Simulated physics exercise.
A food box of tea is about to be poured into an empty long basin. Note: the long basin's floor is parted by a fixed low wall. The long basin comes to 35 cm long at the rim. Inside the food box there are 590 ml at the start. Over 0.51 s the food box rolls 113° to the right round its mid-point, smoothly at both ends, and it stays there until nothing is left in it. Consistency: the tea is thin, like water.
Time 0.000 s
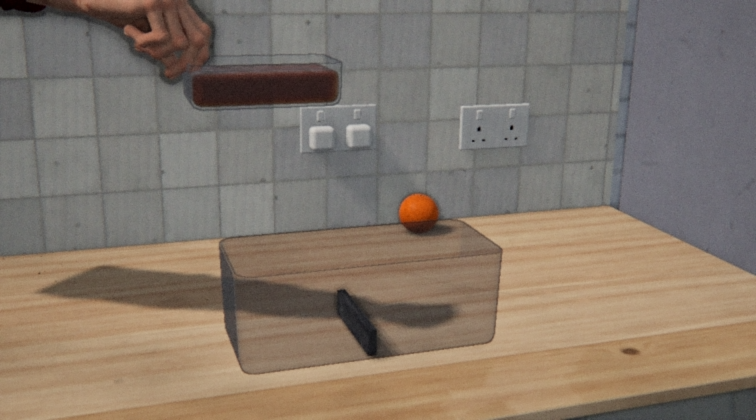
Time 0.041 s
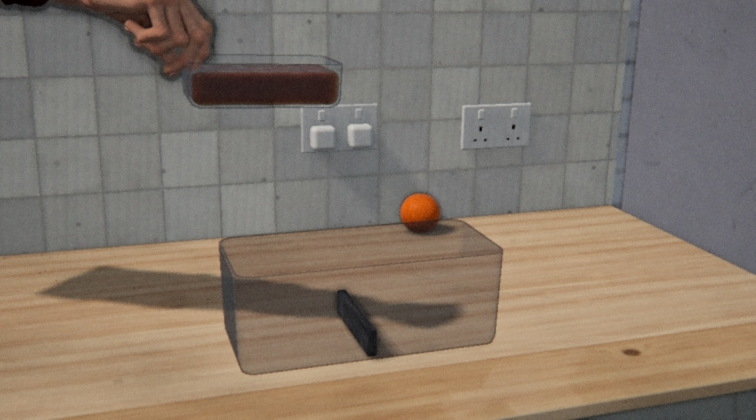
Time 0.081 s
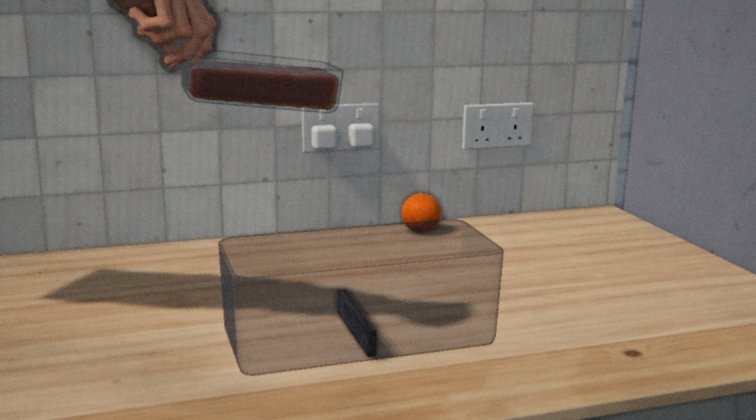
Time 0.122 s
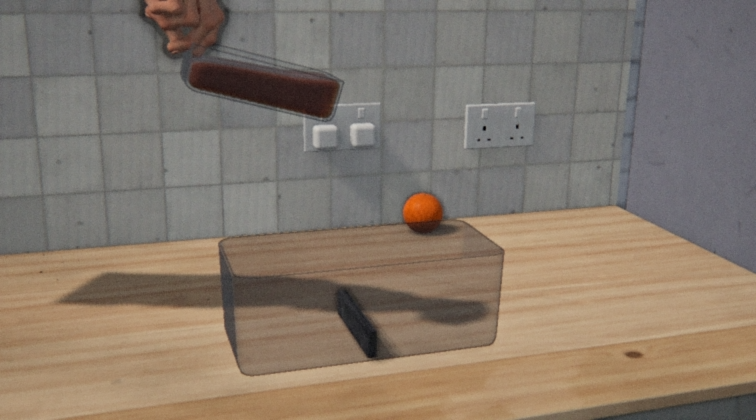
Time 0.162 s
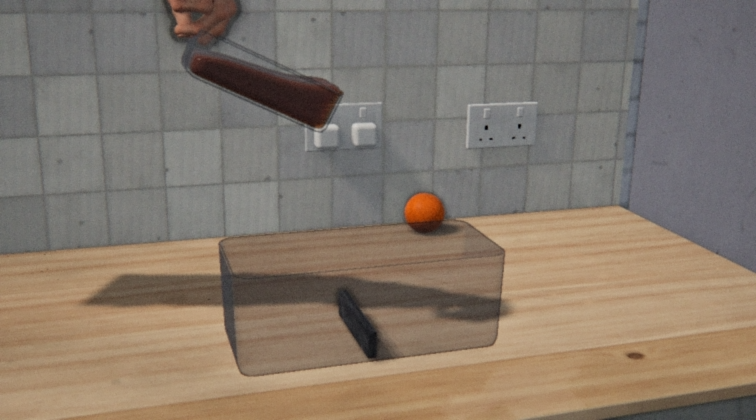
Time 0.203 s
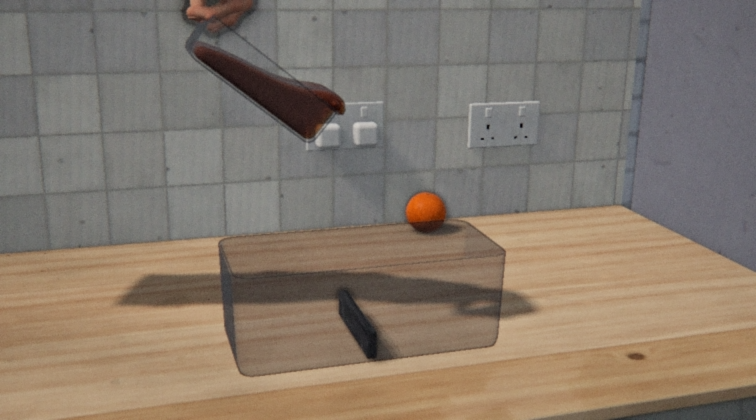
A clear box of dark liquid tilts steadily to the right above a long empty basin.
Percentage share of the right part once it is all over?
61 per cent.
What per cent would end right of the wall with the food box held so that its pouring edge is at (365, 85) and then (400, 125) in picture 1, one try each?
I'd expect close to 65 per cent and then close to 75 per cent.
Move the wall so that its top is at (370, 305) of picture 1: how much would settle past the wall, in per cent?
Roughly 55 %.
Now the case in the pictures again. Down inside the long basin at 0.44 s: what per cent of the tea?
The basin holds roughly 36 in a hundred parts at that moment.
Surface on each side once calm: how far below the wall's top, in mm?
Left 30 mm, right 22 mm.
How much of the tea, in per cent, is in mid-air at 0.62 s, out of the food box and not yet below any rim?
Something like 10 per cent of the total.
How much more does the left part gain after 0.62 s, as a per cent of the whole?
It comes to some 16 per cent.
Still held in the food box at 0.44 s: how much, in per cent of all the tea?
I reckon about 10 in a hundred is still held.
By 0.44 s the tilt is 109° and 9 per cent is still to pour, 1 is left of the wall and 35 right of it.
By 0.62 s the tilt is 113° and 1 per cent is still to pour, 15 is left of the wall and 71 right of it.
By 0.81 s the tilt is 113° and 0 per cent is still to pour, 28 is left of the wall and 61 right of it.
By 1.01 s the tilt is 113° and 0 per cent is still to pour, 31 is left of the wall and 61 right of it.
At rest 31 per cent lies left of the wall, 61 right of it and 8 outside.
